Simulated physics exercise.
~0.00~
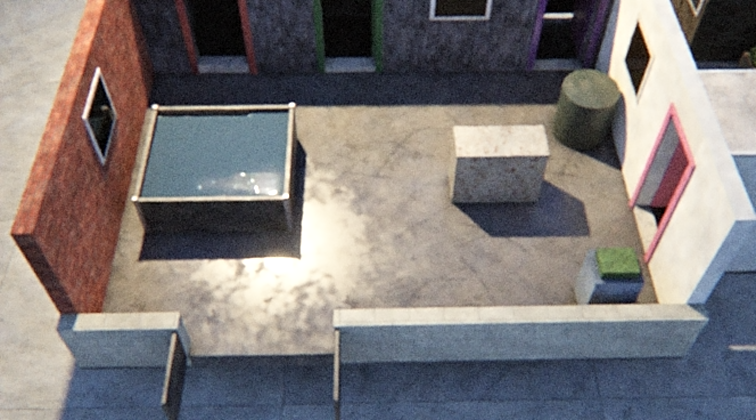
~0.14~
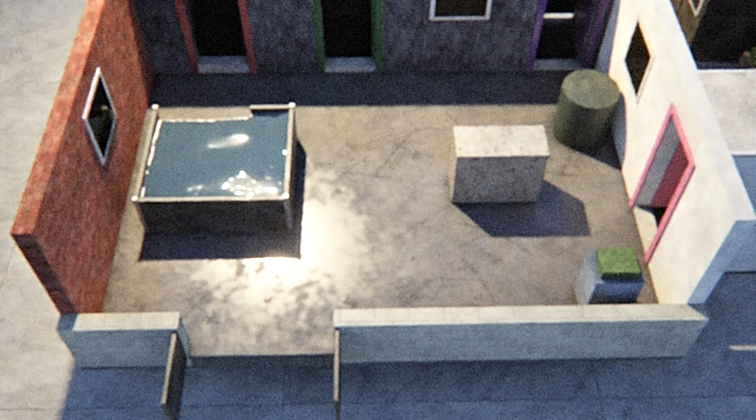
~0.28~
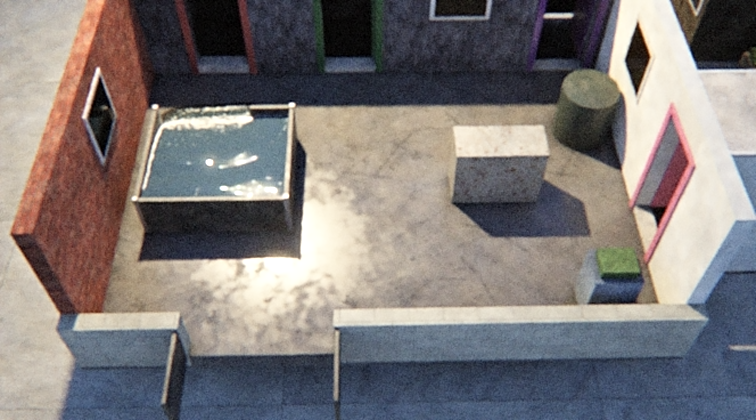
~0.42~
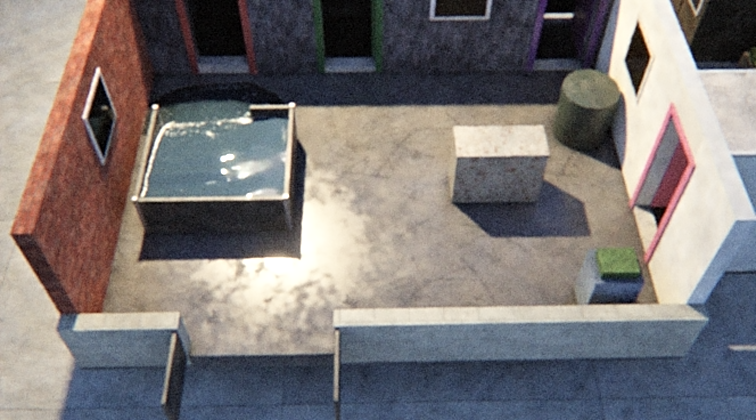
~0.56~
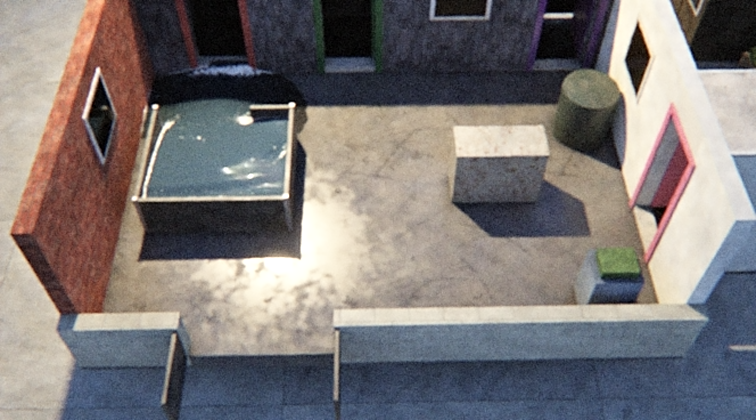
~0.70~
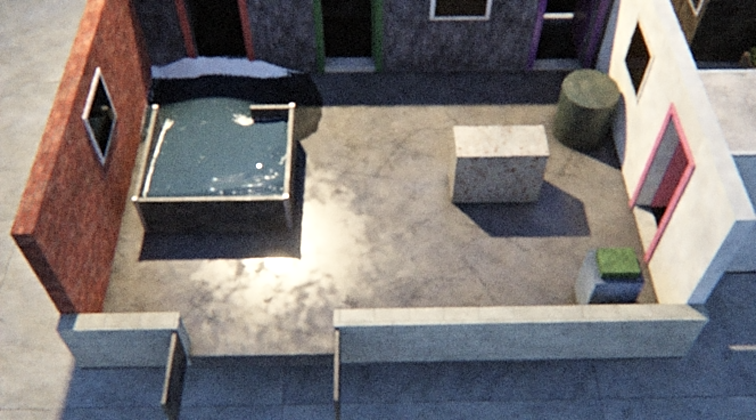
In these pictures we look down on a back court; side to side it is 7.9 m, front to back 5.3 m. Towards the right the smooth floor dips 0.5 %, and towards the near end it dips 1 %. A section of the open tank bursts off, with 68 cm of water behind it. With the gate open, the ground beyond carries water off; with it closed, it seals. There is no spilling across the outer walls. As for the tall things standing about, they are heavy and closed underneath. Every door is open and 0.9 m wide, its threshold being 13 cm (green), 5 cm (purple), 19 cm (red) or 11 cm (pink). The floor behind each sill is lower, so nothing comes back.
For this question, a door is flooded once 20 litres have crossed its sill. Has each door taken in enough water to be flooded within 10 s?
In order: The green door will most likely respect the limit. The purple door will most likely bust the limit. The red door will most likely bust the limit. The pink door will most likely respect the limit.
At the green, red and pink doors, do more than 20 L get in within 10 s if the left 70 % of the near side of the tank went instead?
Door green stays within, door red stays within, door pink stays within.
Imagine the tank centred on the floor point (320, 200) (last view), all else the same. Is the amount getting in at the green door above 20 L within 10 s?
Well, green ends up beyond the mark.
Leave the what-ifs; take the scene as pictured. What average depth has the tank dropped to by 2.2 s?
Mean depth: About 30 cm.
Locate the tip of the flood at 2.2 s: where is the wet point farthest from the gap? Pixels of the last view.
Point: Roughly (488, 75) in the last view.
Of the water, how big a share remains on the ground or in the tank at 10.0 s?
Some 82 per cent remains.
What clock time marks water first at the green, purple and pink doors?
The green door is reached at 1.1 s, purple at 3.0 s, pink at 4.5 s.
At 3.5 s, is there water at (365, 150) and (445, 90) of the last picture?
I'd call them drenched and then drenched.
After 1.4 s water covers 15 % of the floor and is deepest (53 cm) near (155, 78); green door 8 cm at the sill, 0 L in, purple door not reached, red door 44 cm at the sill, 96 L in, pink door not reached.
After 2.2 s water covers 25 % of the floor and is deepest (38 cm) near (171, 99); green door 8 cm at the sill, 0 L in, purple door not reached, red door 39 cm at the sill, 223 L in, pink door not reached.
After 3.5 s water covers 50 % of the floor and is deepest (26 cm) near (97, 341); green door 9 cm at the sill, 0 L in, purple door 2 cm at the sill, 0 L in, red door 23 cm at the sill, 297 L in, pink door not reached.
After 6.0 s water covers 80 % of the floor and is deepest (16 cm) near (593, 95); green door 7 cm at the sill, 0 L in, purple door 10 cm at the sill, 17 L in, red door 11 cm at the sill, 303 L in, pink door 8 cm at the sill, 0 L in.
After 10.0 s water covers 90 % of the floor and is deepest (12 cm) near (657, 333); green door 3 cm at the sill, 0 L in, purple door 8 cm at the sill, 75 L in, red door 7 cm at the sill, 303 L in, pink door 6 cm at the sill, 0 L in.
